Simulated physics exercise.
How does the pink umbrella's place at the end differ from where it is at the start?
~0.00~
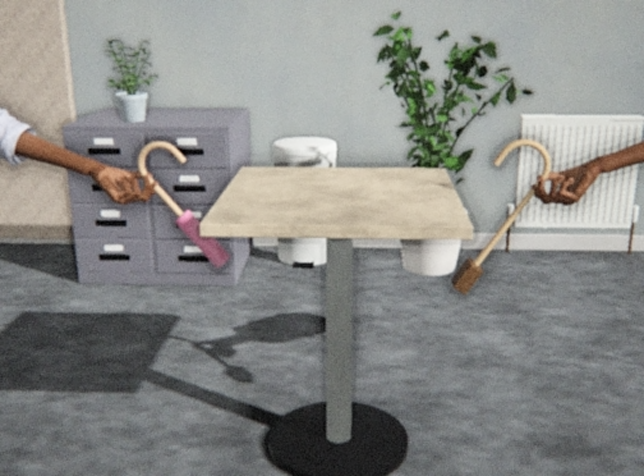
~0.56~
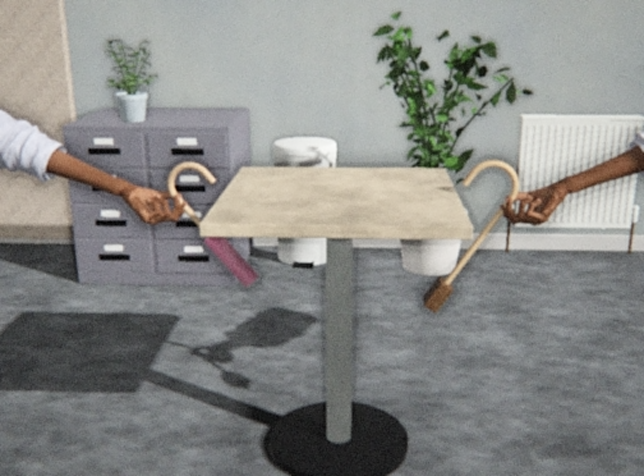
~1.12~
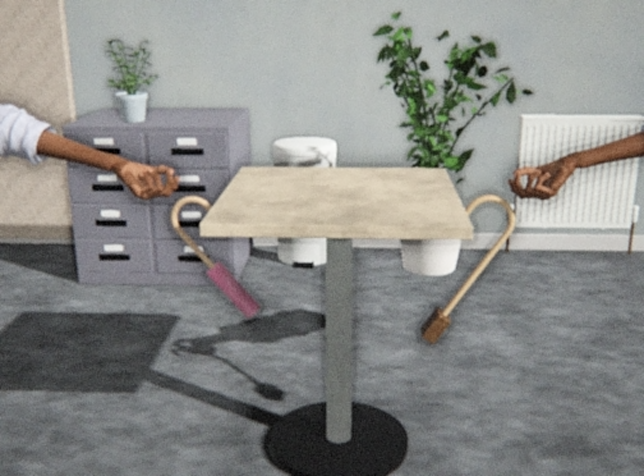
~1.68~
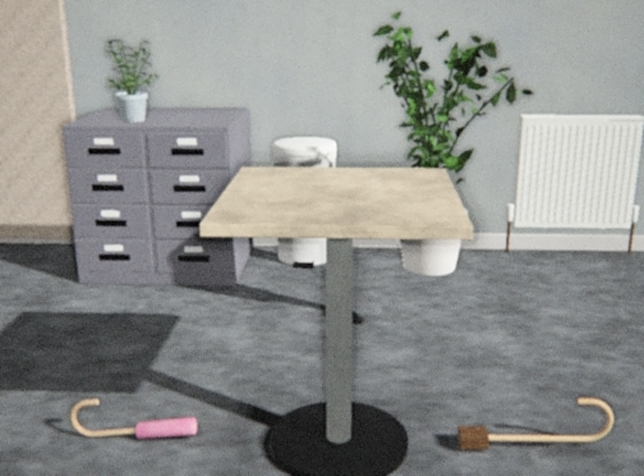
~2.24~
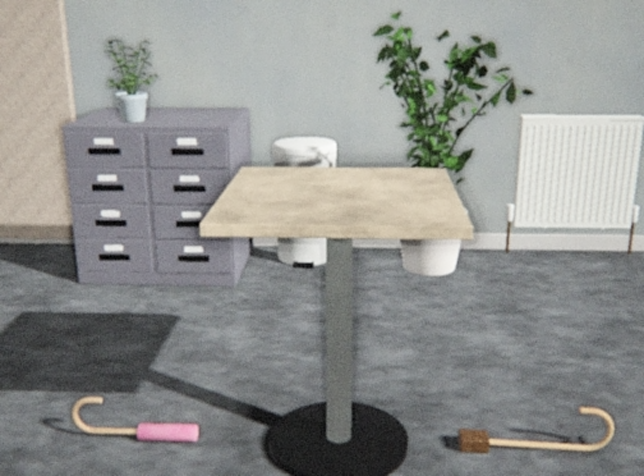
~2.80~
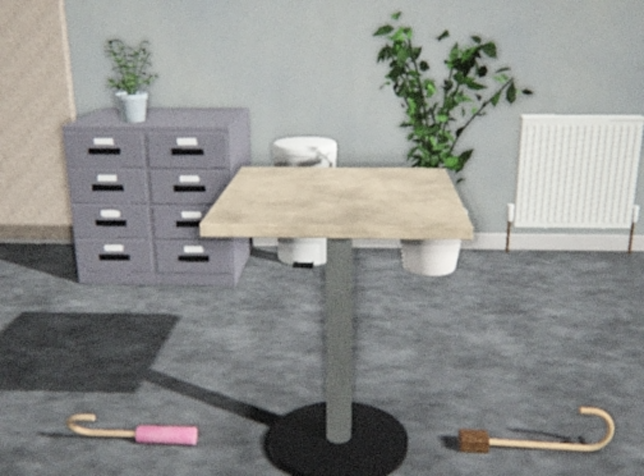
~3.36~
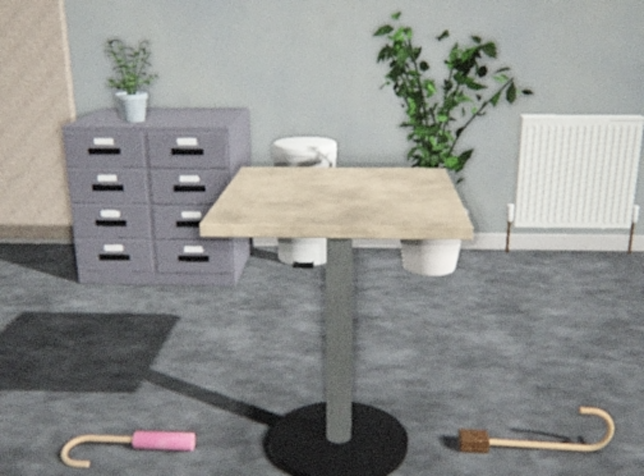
At the start the pink umbrella is held in a hand beside the left edge of the table. At the end it lies on the floor to the left of the table's base.
